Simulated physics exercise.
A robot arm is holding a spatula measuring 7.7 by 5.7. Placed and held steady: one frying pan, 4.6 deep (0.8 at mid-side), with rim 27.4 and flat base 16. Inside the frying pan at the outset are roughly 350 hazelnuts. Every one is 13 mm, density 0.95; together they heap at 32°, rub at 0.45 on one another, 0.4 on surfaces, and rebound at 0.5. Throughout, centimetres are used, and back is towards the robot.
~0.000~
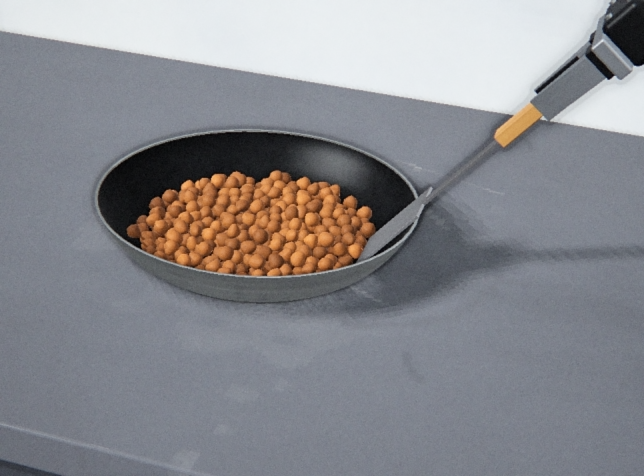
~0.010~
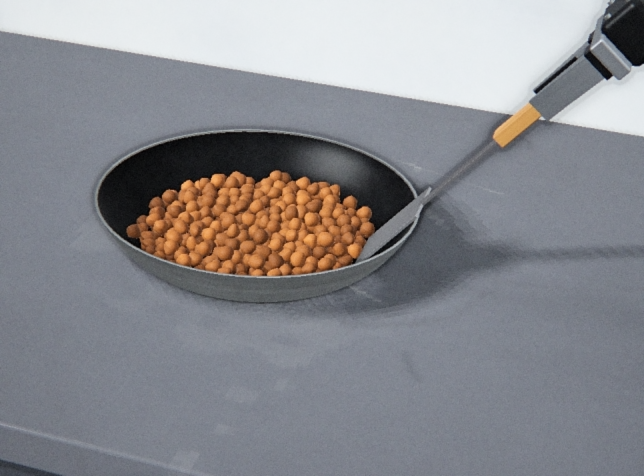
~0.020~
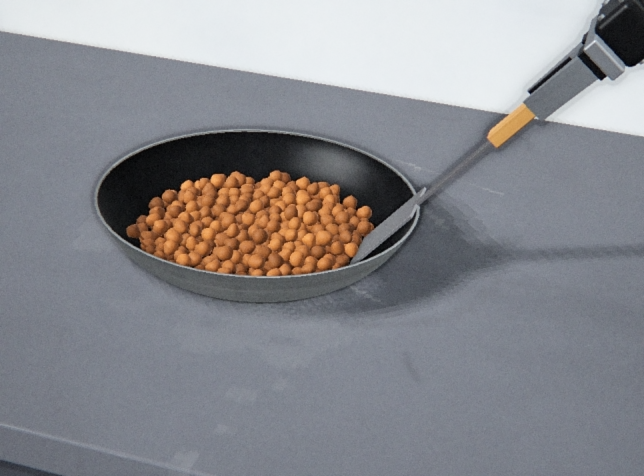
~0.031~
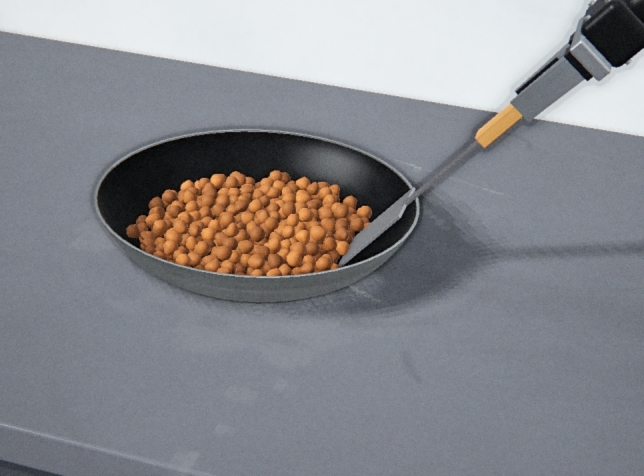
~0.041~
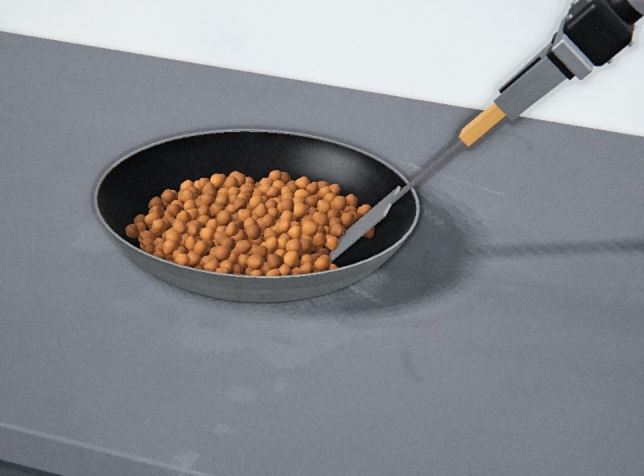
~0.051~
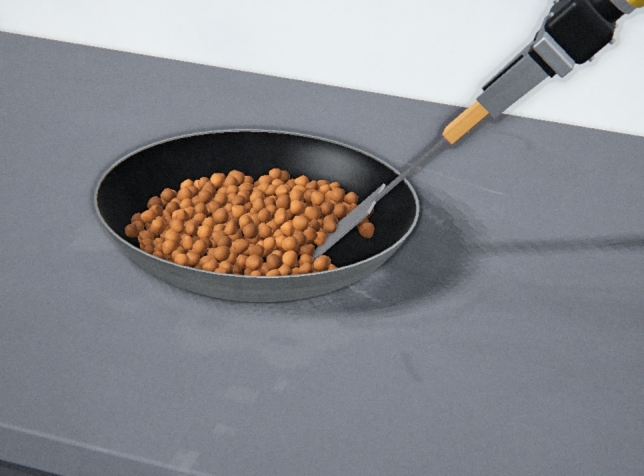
The footage shows a robot arm holding a spatula at the right side of a black frying pan of round brown nuts on a grey surface, then sliding the blade leftward, pushing the nearby nuts and exposing some dark pan base.
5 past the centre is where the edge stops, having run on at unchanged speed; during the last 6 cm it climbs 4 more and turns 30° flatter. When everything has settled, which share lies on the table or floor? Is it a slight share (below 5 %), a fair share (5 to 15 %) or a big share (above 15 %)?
It is a fair share.
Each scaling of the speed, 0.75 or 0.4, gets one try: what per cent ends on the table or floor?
Some 5 per cent, then some 0 per cent, on the table or floor.
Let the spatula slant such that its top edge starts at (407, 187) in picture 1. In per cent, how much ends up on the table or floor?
Around 10 percent ends up on the table or floor.
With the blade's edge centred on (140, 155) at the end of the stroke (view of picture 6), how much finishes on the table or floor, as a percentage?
Something close to 20 in a hundred.
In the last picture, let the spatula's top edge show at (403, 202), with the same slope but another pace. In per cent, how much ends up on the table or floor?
Expect about 0 per cent there.
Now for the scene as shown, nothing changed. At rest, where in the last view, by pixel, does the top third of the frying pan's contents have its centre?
The middle lies somewhere around (179, 202).
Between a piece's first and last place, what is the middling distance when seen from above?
Roughly 2 cm.
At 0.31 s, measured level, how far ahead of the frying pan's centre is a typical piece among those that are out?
It comes to near 26 cm ahead of the middle.
After 0.08 s, sloping 51°, highest piece 5 above the table; 346 in the frying pan.
After 0.10 s, sloping 42°, highest piece 6 above the table; 346 in the frying pan.
After 0.31 s, sloping 21°, highest piece 6 above the table; 310 in the frying pan, 32 on the table or floor, 4 on the blade or in flight.
After 1.36 s, sloping 21°, highest piece 4 above the table; 309 in the frying pan, 37 on the table or floor.
In the end, 309 in the frying pan, 37 on the table or floor. That is 11 % on the table or floor.
